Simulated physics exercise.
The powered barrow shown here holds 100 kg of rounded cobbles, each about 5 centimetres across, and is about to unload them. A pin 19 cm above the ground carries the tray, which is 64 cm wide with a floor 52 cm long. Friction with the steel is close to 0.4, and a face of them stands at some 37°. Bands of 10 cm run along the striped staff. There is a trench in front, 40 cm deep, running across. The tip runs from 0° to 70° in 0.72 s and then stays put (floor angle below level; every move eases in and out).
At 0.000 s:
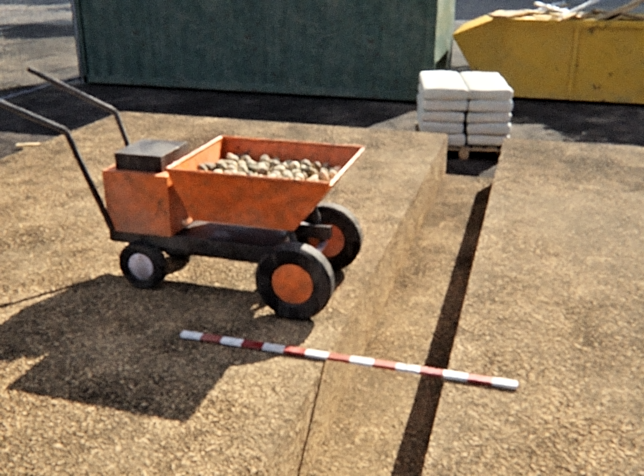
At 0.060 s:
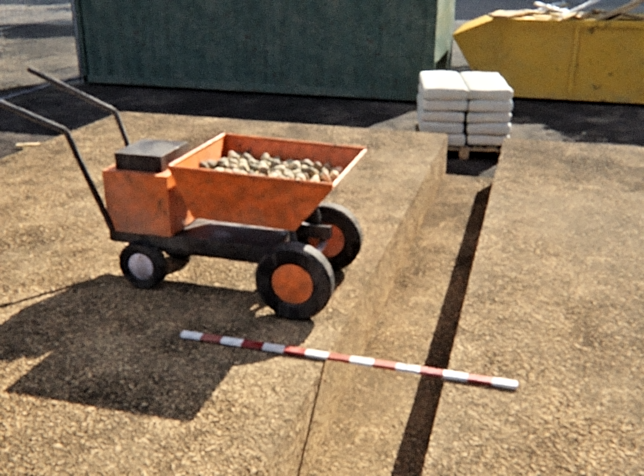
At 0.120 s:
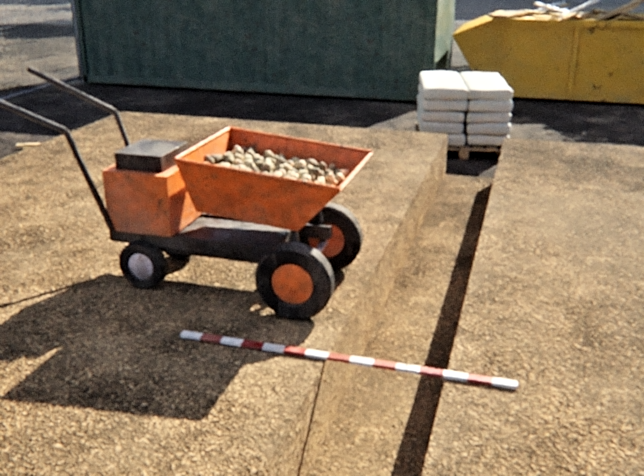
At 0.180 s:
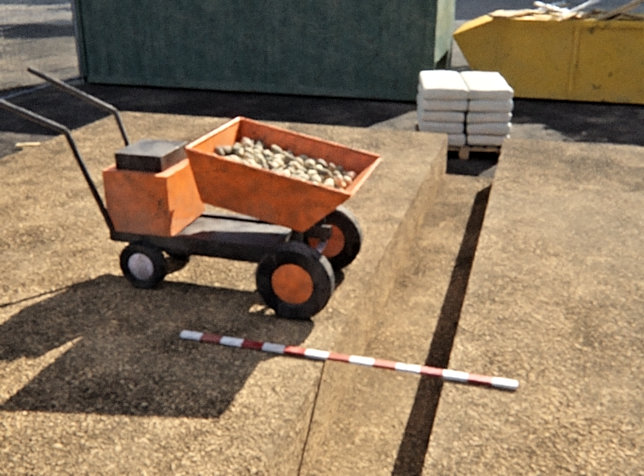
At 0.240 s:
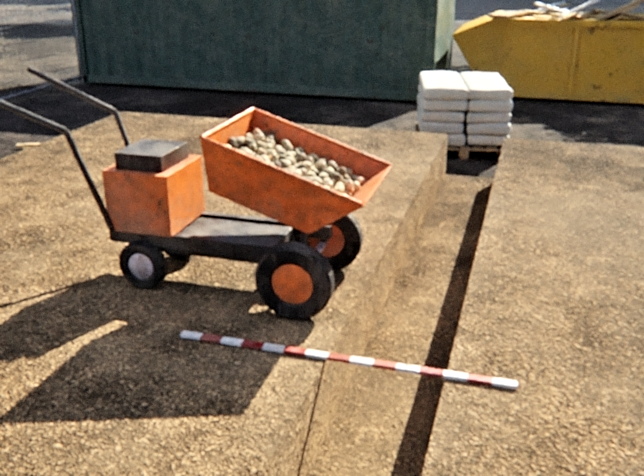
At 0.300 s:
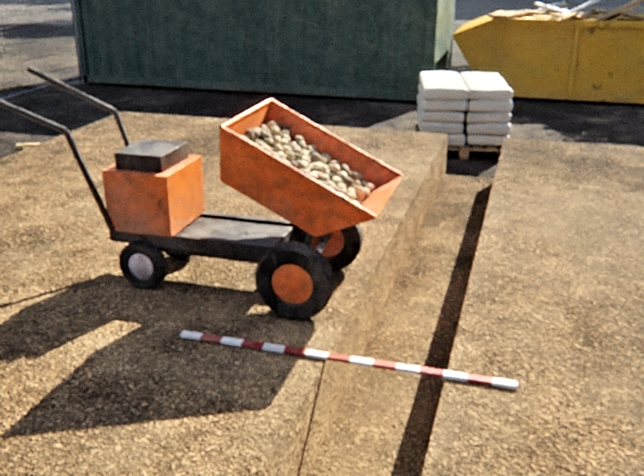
The orange tray of a small wheeled barrow, loaded with rounded stones, started out level and tilted steadily forward to the right, its back end rising while the wheels stayed still beside a trench.
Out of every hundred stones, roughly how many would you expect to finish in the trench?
Close to 56 in every hundred.
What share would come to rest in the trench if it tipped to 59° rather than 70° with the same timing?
Trench share: Approx. 40%.
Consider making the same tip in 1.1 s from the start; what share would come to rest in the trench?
Around 70 per cent would end in the trench.
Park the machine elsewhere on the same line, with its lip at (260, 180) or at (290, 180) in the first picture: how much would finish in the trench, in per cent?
It'd be around 100 per cent and after that around 95 per cent.
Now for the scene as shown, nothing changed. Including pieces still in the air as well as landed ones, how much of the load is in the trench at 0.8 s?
By then, around 20 percent.
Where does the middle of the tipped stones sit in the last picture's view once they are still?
Their centre sits close to (452, 363).
After 0.5 s the floor is at 59°; 100 % in the tray; the foremost stones are at (400, 241).
After 0.8 s the floor is at 70°; 71 % in the tray, 20 % in the trench, 9 % past the trench; the foremost stones are at (486, 318).
After 1.2 s the floor is at 70°; 21 % in the tray, 36 % in the trench, 43 % past the trench; the foremost stones are at (622, 331).
After 3.1 s the floor is at 70°; 0 % in the tray, 56 % in the trench, 44 % past the trench; the foremost stones are past the picture's edge.
